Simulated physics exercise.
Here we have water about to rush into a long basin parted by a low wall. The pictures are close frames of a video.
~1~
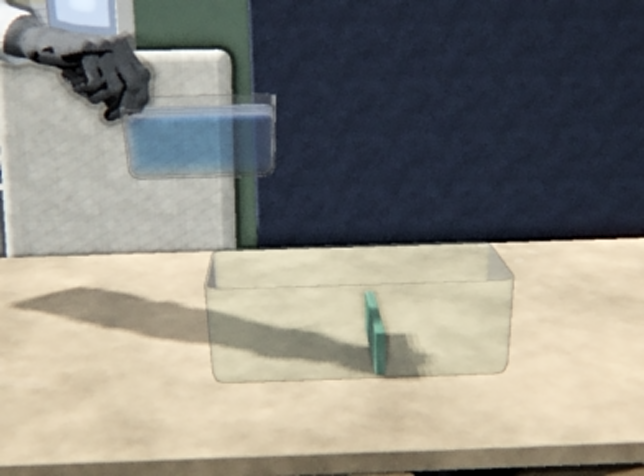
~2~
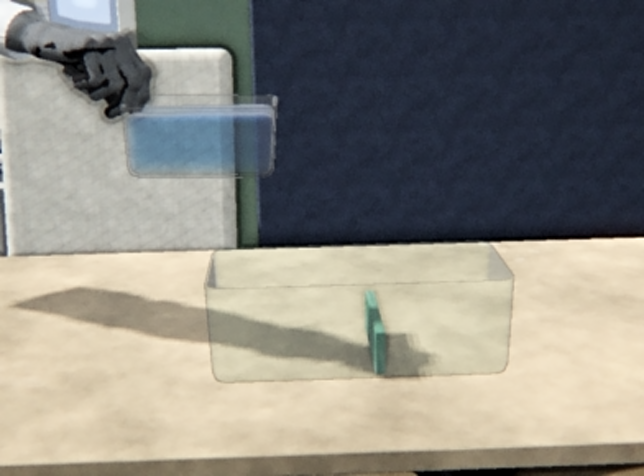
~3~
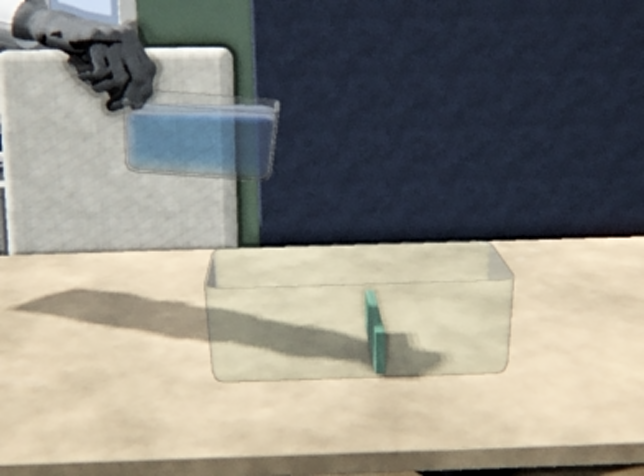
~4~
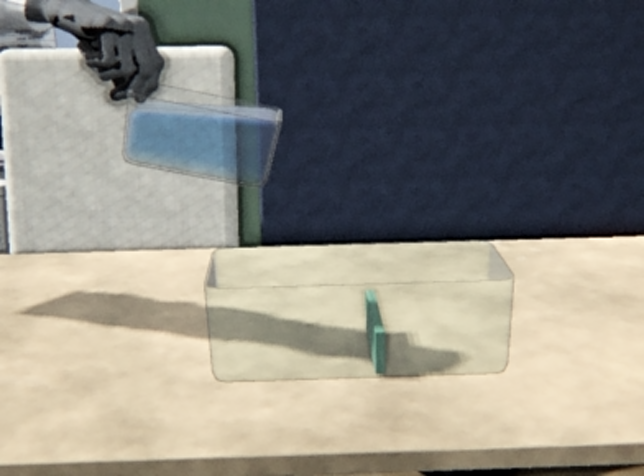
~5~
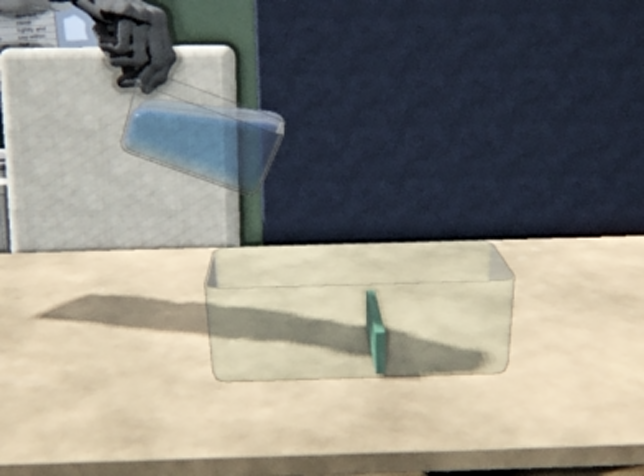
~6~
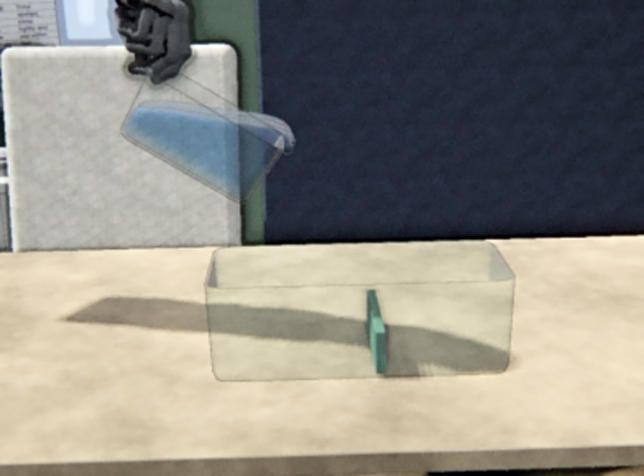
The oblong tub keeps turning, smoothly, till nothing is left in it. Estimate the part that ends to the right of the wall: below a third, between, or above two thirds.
The share right of the wall is not even a third.
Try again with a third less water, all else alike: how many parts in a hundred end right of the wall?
Roughly 5 in a hundred.
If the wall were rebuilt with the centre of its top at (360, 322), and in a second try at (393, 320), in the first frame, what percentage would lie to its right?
In turn 25 and 15 in a hundred.
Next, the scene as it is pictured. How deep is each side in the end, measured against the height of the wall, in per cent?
Left: 60 %. Right: 10 %.
A moment on, the oblong tub is tipped on its side and 20 per cent is still to pour, 30 is left of the wall and 0 right of it.
Next, the oblong tub is tipped right over and 3 per cent is still to pour, 82 is left of the wall and 1 right of it.
Then the oblong tub is tipped right over and 1 per cent is still to pour, 82 is left of the wall and 8 right of it.
Later the oblong tub is tipped right over and 0 per cent is still to pour, 84 is left of the wall and 9 right of it.
In the end 84 per cent lies left of the wall, 9 right of it and 7 outside.
